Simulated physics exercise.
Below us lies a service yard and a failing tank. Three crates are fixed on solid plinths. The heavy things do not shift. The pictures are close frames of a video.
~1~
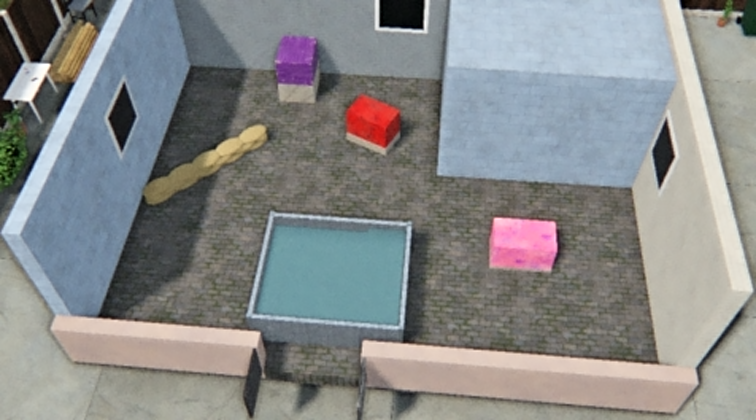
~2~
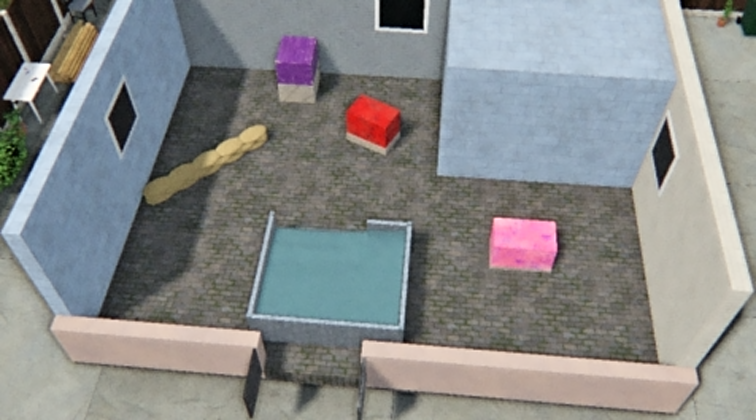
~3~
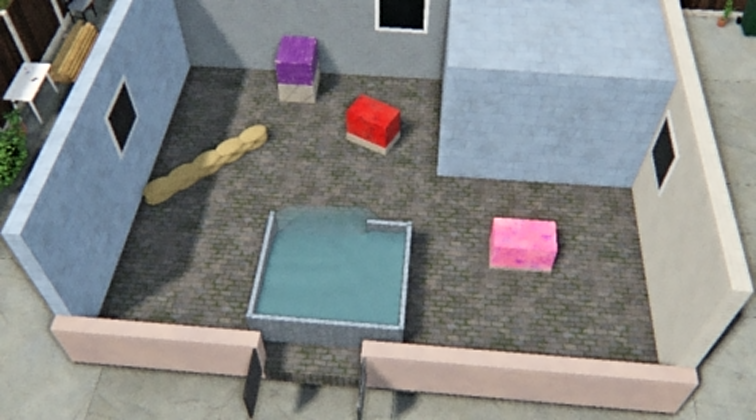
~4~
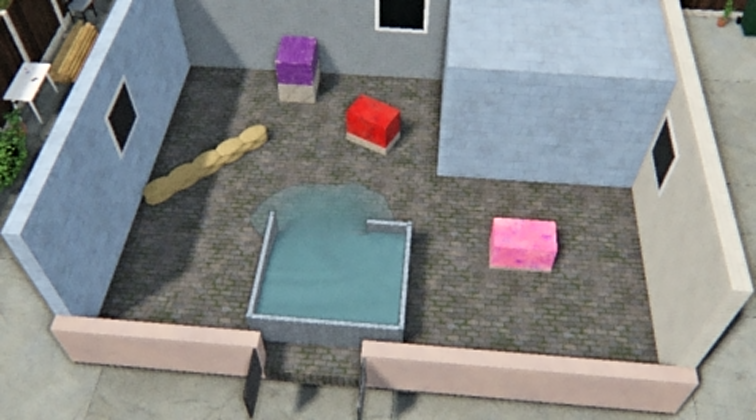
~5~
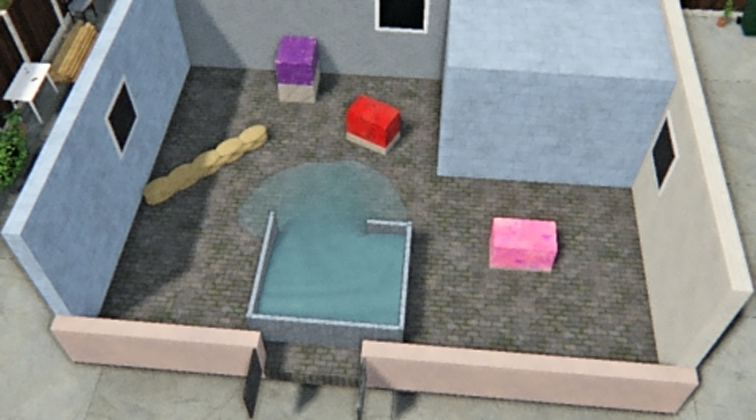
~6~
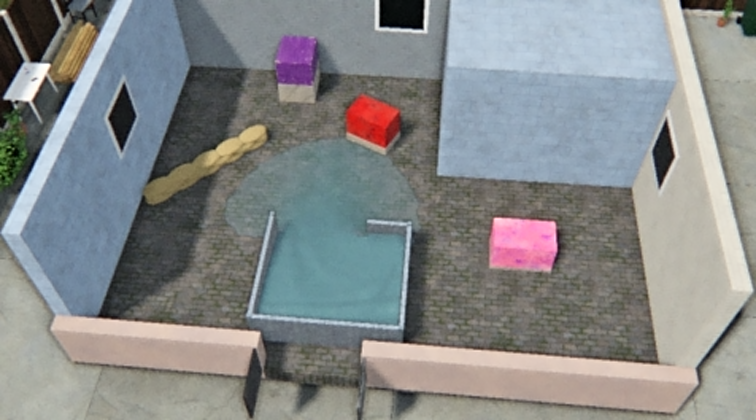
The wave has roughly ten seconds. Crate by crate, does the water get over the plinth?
In the end: The purple crate stays dry; the pink crate stays dry; the red crate gets wet.
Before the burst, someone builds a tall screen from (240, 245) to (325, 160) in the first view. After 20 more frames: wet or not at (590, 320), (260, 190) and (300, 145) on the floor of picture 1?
In turn: Not flooded, clear, flooded.
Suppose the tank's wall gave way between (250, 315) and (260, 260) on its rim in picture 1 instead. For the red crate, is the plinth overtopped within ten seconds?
Then: The red crate stays dry.
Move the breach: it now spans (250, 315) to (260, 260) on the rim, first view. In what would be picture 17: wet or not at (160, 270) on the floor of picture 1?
Verdict: Under water.
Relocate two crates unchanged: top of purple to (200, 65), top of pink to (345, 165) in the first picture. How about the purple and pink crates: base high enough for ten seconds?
In short: The purple one keeps dry, the pink one ends up wet.
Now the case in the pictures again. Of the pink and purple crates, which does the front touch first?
The purple one.
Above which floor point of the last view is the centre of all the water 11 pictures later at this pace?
I would point to (324, 213).
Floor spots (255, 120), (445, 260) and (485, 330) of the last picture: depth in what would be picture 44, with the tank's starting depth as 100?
About 12, 2 and 0 per cent.
A moment on, water covers 25 % of the floor; the purple crate water round its plinth, the pink crate not reached, the red crate water round its plinth.
Next, water covers 30 % of the floor; the purple crate water round its plinth, the pink crate not reached, the red crate water round its plinth.
Then, water covers 50 % of the floor; the purple crate water round its plinth, the pink crate not reached, the red crate water round its plinth.
Later, water covers 60 % of the floor; the purple crate water round its plinth, the pink crate water round its plinth, the red crate water round its plinth.
In the end, water covers 75 % of the floor; the purple crate stayed above the water, the pink crate stayed above the water, the red crate was topped.
